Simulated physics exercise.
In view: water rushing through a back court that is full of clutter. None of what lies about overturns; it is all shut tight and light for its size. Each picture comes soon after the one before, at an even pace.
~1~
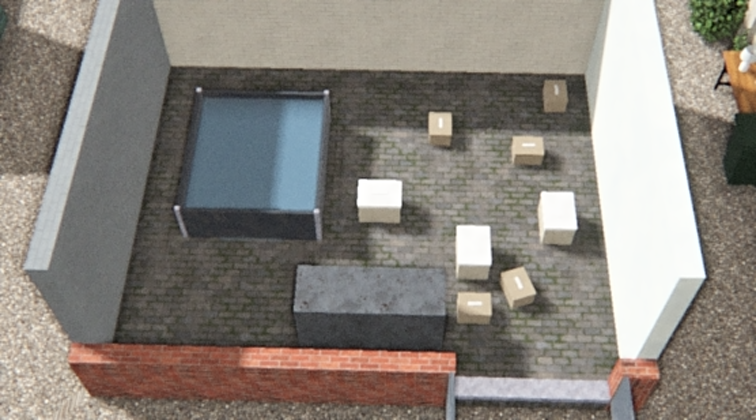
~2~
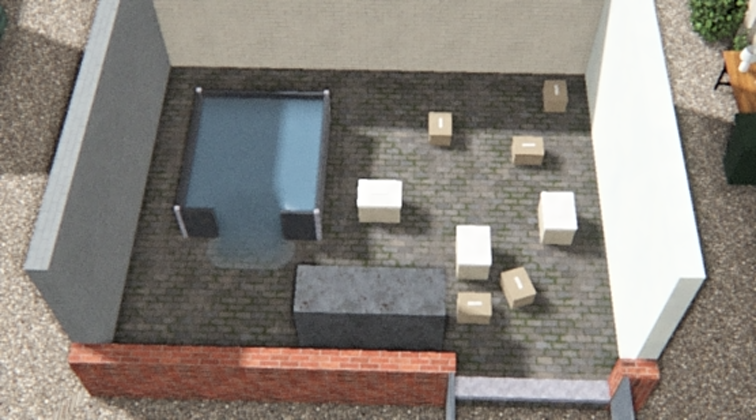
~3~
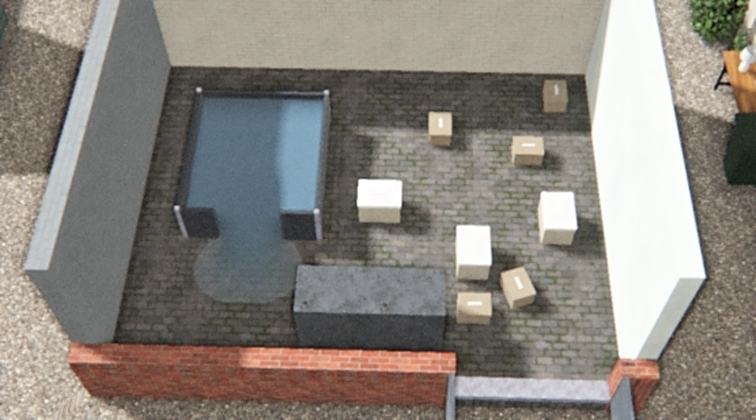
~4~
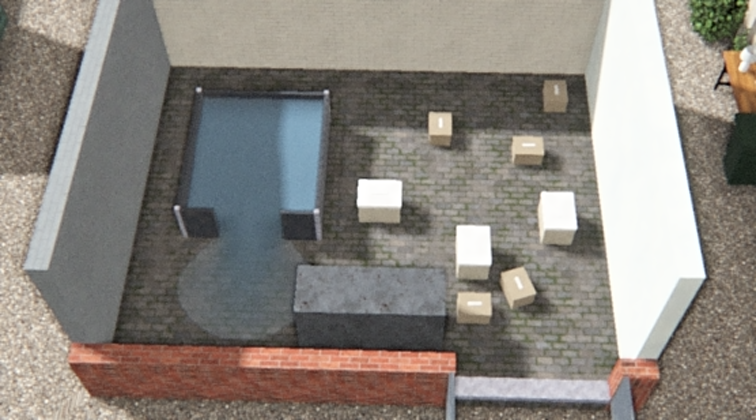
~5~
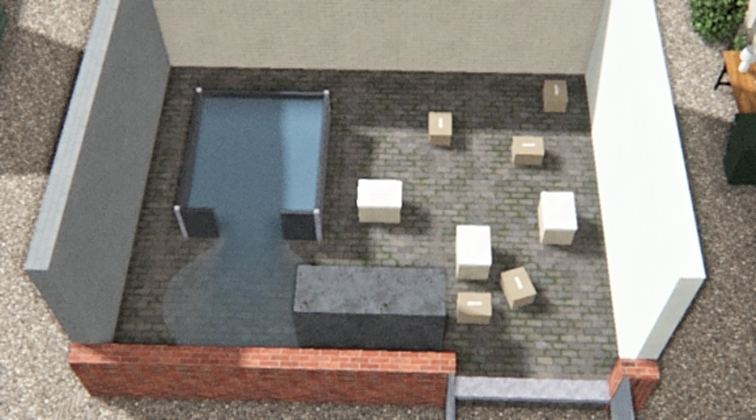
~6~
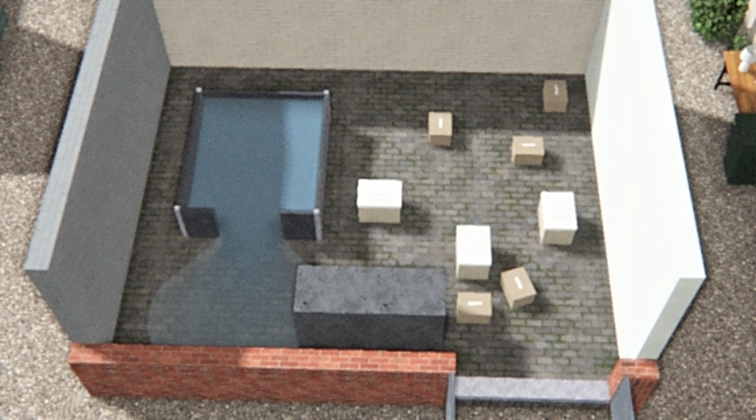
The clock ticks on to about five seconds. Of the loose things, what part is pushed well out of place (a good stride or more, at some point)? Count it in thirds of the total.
The part that gets shoved well aside falls short of a third.
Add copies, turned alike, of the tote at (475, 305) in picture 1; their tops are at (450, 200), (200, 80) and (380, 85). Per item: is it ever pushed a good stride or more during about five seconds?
Stays put, displaced, stays put.
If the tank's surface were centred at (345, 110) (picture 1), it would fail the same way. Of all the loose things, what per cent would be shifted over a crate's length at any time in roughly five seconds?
Around 50 %.
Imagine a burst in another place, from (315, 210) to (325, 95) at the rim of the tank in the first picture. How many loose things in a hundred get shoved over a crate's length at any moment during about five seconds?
It comes to roughly 100 %.
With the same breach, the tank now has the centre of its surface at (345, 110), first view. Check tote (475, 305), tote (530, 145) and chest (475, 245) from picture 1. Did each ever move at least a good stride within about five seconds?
Item one travelled far enough, item two not displaced far, item three travelled far enough.
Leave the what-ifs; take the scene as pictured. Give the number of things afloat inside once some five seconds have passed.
Exactly 0.
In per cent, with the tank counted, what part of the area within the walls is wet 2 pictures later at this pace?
Roughly 25 %.
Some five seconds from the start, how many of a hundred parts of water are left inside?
I make it 98 per cent.
A moment on, 0 of 8 are well off their spots; 0 afloat.
Next, 0 of 8 are well off their spots; 0 afloat.
Later, 0 of 8 are well off their spots; 0 afloat.
In the end, 0 of 8 are well off their spots, and 0 have been at some point; 0 afloat.
